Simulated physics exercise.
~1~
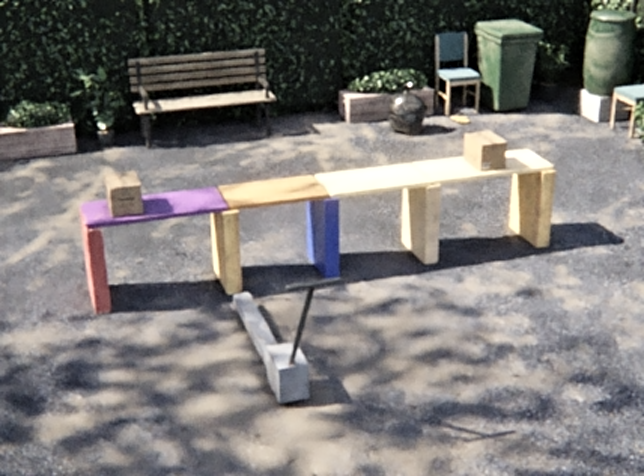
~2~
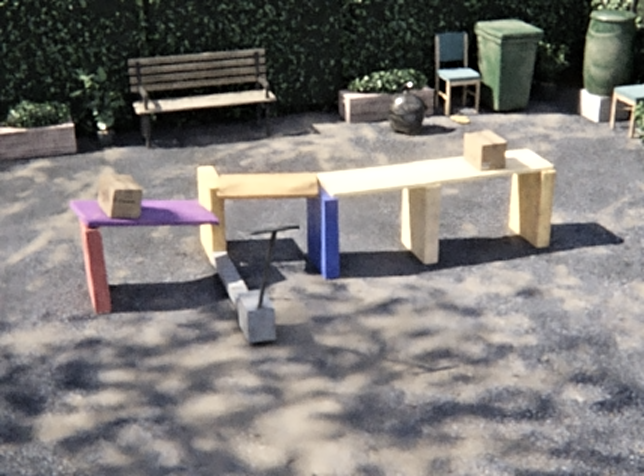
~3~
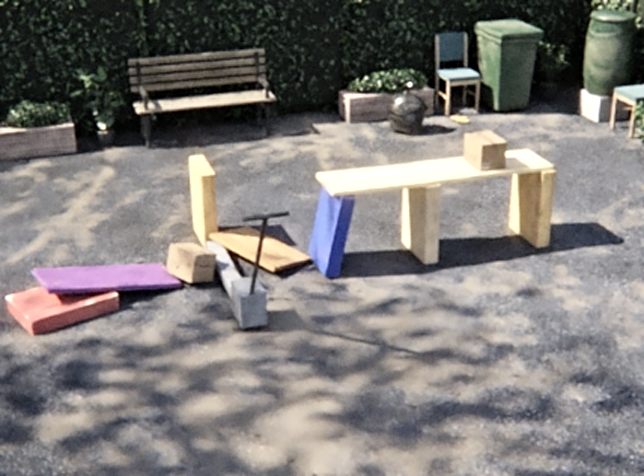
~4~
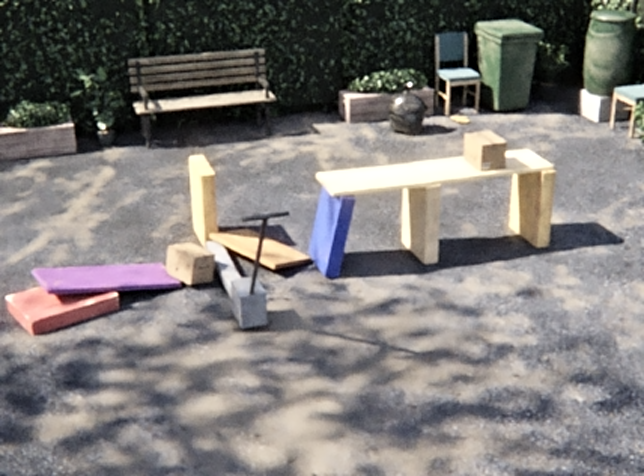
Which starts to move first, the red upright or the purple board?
The purple board starts to move first, tipping and shifting left while the red upright is still standing in place. The red upright goes over only afterwards.
